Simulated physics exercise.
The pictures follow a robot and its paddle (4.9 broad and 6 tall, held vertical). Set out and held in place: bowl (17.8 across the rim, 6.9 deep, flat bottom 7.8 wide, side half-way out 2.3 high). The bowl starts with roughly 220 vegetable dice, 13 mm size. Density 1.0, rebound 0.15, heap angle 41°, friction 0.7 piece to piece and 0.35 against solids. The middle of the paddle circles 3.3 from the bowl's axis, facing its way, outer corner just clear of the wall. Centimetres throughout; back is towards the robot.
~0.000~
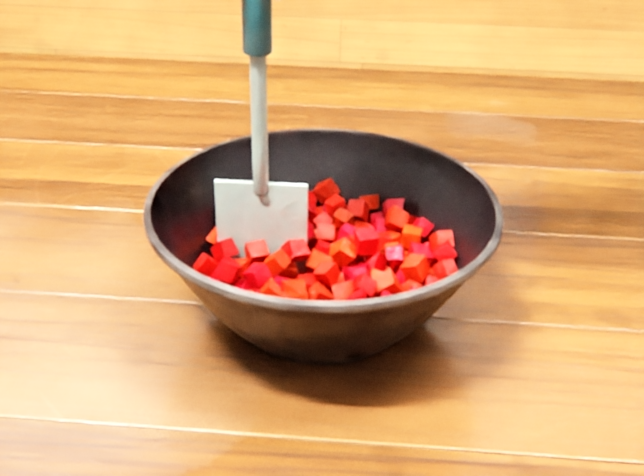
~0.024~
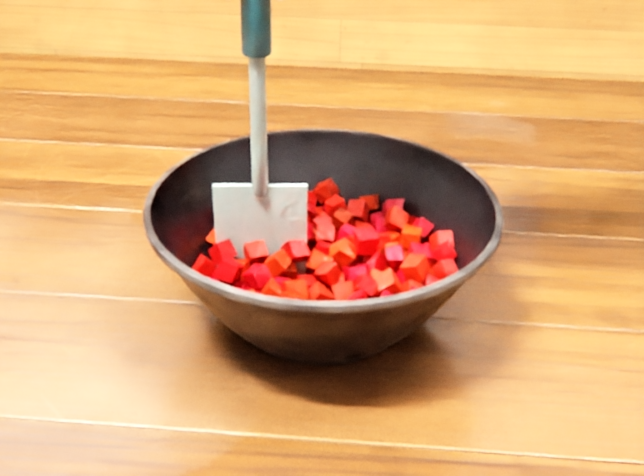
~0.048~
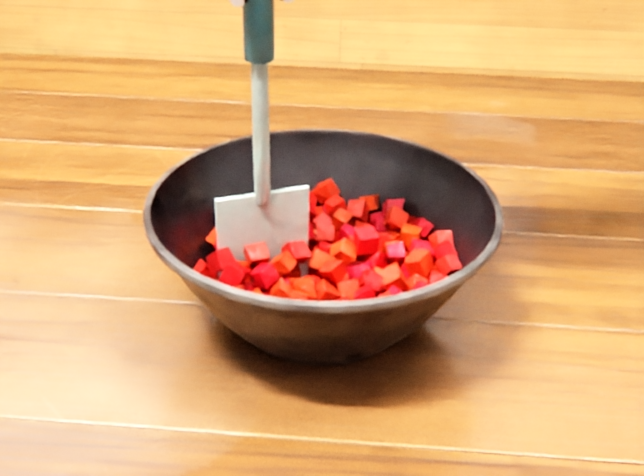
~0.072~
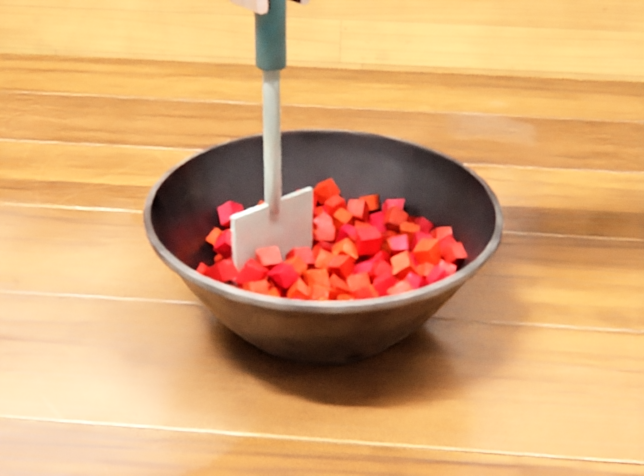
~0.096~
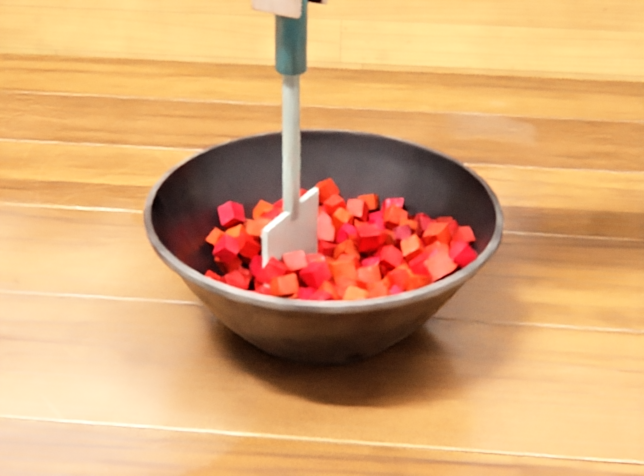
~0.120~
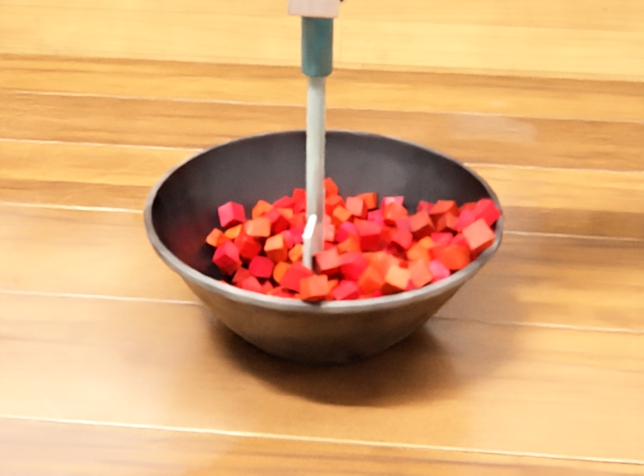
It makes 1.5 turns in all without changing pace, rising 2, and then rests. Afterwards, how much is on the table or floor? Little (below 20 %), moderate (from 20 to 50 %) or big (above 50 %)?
Share on the table or floor: Moderate (from 20 to 50 %).
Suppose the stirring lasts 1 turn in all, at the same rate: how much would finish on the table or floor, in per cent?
Then about 25 per cent.
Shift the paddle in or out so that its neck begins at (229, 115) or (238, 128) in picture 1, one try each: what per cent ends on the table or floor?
Some 10 and 25 per cent.
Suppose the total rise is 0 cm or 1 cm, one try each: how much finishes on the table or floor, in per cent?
Some 35 and 40 per cent.
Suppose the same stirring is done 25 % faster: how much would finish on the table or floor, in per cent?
Then about 40 per cent.
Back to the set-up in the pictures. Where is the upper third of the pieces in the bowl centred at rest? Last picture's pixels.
Near (370, 261).
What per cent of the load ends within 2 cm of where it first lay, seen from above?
Roughly 5 per cent.
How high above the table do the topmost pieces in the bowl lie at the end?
Roughly 6.5 cm.
By 0.32 s, 261° round, highest piece 10 above the table; 187 in the bowl, 14 on the table or floor, 24 in flight or on the tool.
By 0.52 s, 75° round, highest piece 9 above the table; 164 in the bowl, 52 on the table or floor, 9 in flight or on the tool.
By 0.82 s, 180° round, highest piece 7 above the table; 157 in the bowl, 68 on the table or floor.
By 1.52 s, 180° round, highest piece 7 above the table; 157 in the bowl, 68 on the table or floor.
Final count, 157 in the bowl, 68 on the table or floor. That is 30 % on the table or floor.
